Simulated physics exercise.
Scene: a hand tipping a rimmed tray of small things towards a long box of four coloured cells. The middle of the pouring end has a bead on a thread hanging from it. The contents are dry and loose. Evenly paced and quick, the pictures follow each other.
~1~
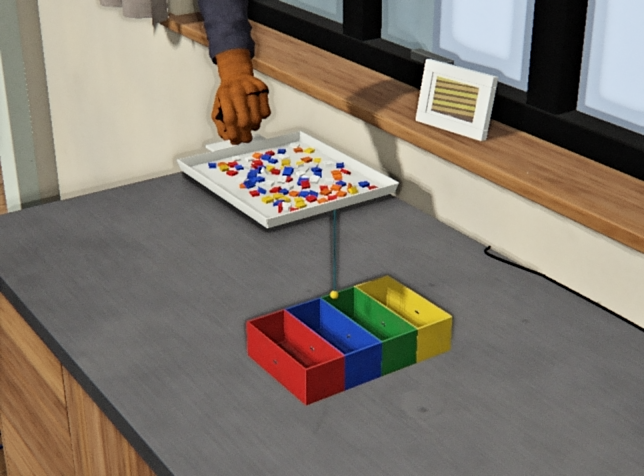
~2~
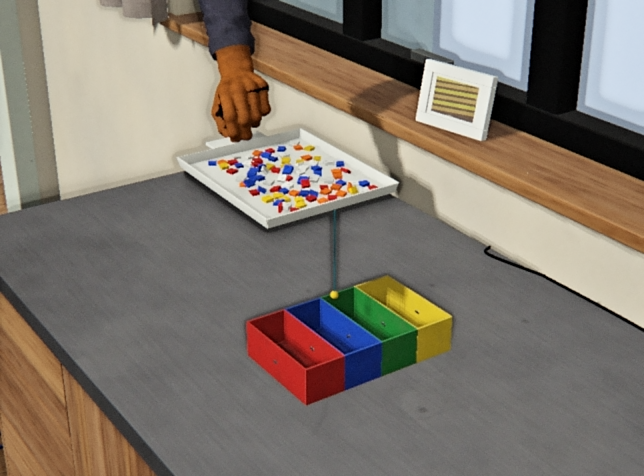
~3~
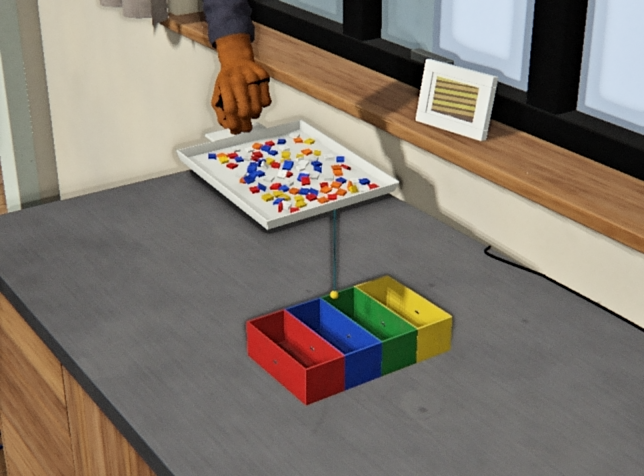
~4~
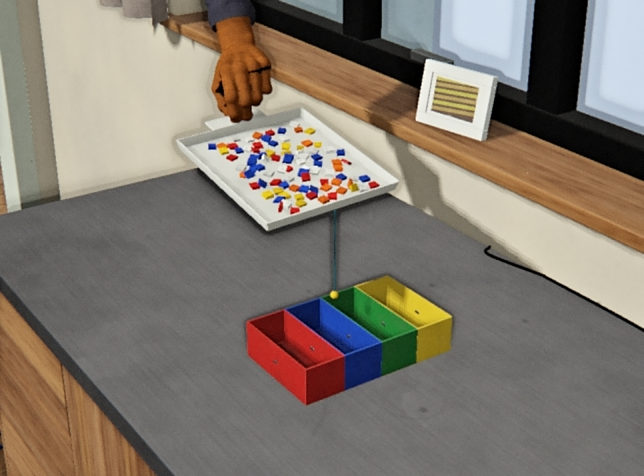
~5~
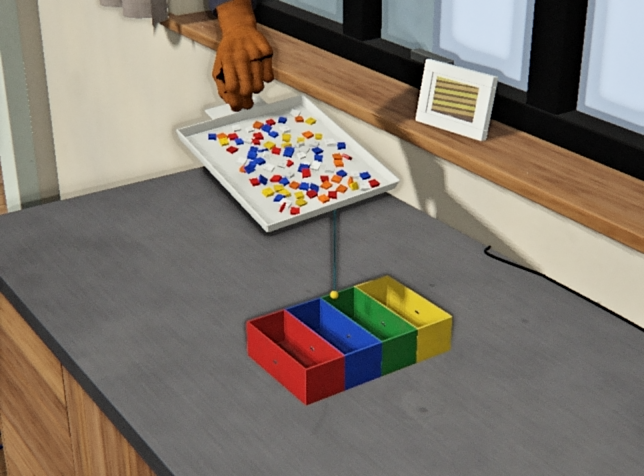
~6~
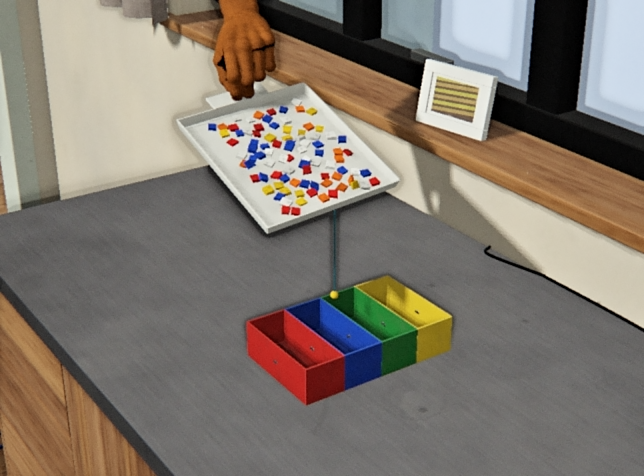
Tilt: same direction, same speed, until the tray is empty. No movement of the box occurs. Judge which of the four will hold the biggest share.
I would say the red cell.
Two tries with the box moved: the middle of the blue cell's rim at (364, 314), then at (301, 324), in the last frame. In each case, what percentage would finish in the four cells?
First 50 %, then 100 %.
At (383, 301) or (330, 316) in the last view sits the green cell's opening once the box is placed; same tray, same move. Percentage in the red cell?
It works out to 40 percent and then 10 percent.
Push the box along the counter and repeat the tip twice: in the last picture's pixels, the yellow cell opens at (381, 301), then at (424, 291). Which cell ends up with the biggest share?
First try: The cell in blue. Second try: The cell in red.
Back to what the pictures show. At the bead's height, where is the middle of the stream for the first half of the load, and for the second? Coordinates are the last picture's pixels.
First roughly (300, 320), then roughly (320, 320).
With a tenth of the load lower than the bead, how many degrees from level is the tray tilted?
Angle: Close to 80°.
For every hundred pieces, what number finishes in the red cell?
It comes to around 50 per cent of the load.
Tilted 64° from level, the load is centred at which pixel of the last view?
Around (309, 190).
Shortly afterwards, tray tipped steeply; all but a few on the tray; only a few falling or outside the box.
Next, tray tipped past a quarter turn; near half on the tray; a little in the red cell; a little in the blue cell; near a quarter falling or outside the box.
Some moments later, tray tipped past a quarter turn; near half in the red cell; near a third in the blue cell; a little in the green cell; only a few in the yellow cell; a little falling or outside the box.
In the end, tray tipped past a quarter turn; near half in the red cell; near a third in the blue cell; a little in the green cell; only a few in the yellow cell; a little outside the box.
